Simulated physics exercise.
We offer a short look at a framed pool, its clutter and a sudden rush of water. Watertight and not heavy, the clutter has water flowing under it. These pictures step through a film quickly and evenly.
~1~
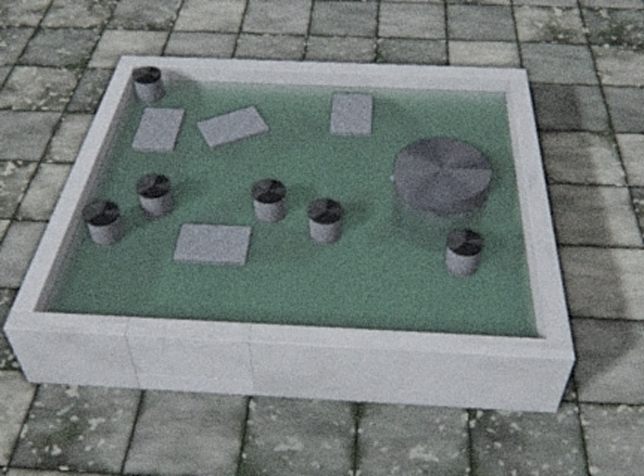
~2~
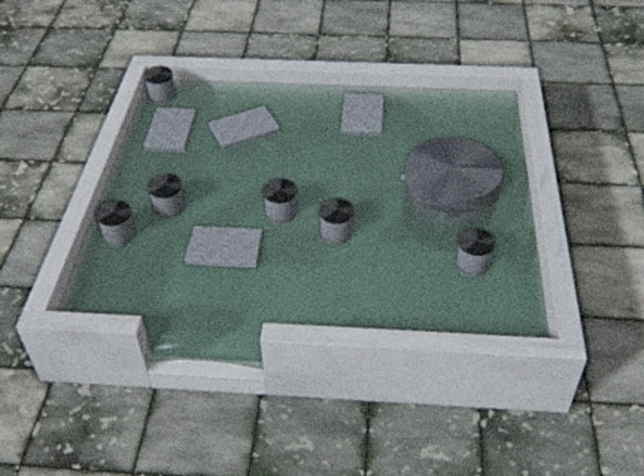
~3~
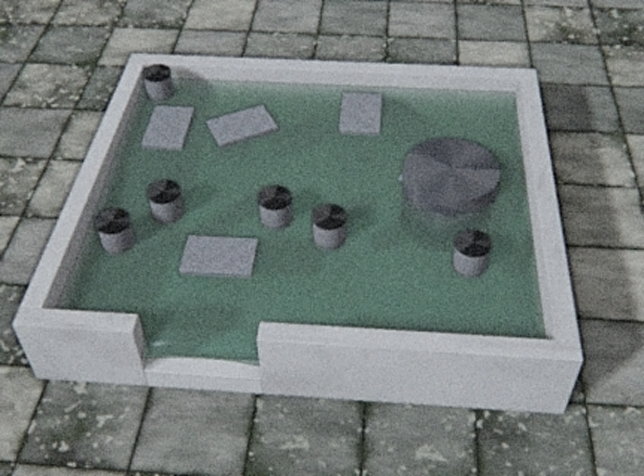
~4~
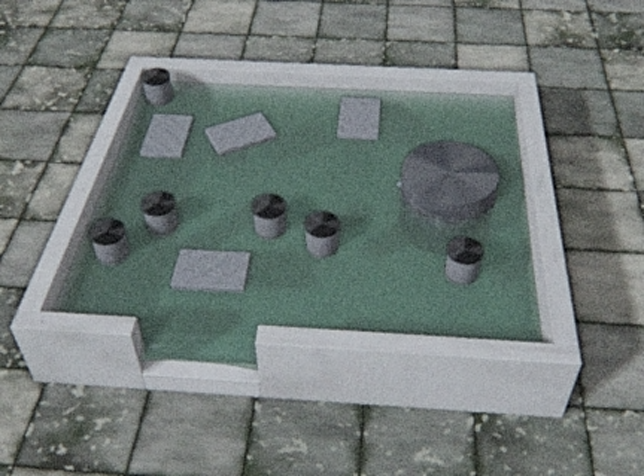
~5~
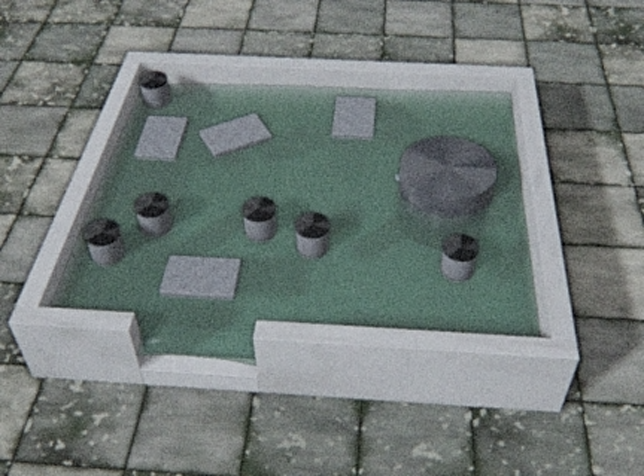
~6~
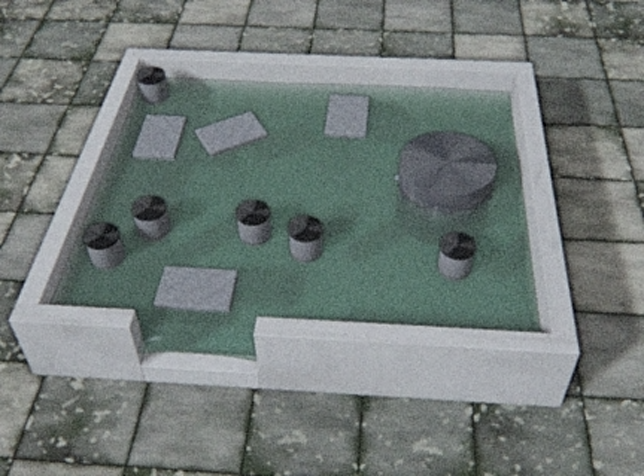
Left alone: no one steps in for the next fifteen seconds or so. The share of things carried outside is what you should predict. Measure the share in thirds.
In thirds: One to two.
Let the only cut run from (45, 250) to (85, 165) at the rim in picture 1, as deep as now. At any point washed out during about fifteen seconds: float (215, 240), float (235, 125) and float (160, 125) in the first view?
Ordered result: Exited / exited / exited.
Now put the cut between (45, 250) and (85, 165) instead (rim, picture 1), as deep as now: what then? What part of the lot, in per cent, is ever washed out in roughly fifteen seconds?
Close to 60 percent, more or less.
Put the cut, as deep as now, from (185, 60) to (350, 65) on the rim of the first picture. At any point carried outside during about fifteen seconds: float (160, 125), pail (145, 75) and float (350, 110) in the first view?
Lost - lost - lost.
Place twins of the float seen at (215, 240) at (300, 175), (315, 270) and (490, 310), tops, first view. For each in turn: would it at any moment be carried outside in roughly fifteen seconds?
Escapes; escapes; remains.
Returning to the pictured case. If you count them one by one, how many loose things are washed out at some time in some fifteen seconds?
That comes out at 5.
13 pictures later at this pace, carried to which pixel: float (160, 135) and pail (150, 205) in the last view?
At about (152, 163) and (197, 306).
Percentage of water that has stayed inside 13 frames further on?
By my count, 72 per cent.
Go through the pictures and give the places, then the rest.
The first frame shows a float at (213, 242) floats; a pail at (269, 191), afloat; 0 of 10 have shifted.
The second frame shows a float at (224, 244), afloat; a pail at (280, 190) floats; 0 of 10 have shifted.
The third frame shows a float at (219, 254) floats, close to its start; a pail at (275, 197), afloat, close to its start; 2 of 10 have shifted.
The fourth frame shows a float at (211, 268) floats, close to its start; a pail at (269, 206) floats, close to its start; 5 of 10 have shifted.
The fifth frame shows a float at (201, 275), afloat, close to its start; a pail at (259, 208), afloat, close to its start; 8 of 10 have shifted.
The sixth frame shows a float at (196, 286) floats, a stride from its start; a pail at (253, 212) floats, close to its start; 9 of 10 have shifted.
A moment on, 1 of 10 are out; 9 afloat.
Next, 3 of 10 are out; 7 afloat.
Later, 5 of 10 are out; 5 afloat.
In the end, 5 of 10 are out; 5 afloat.
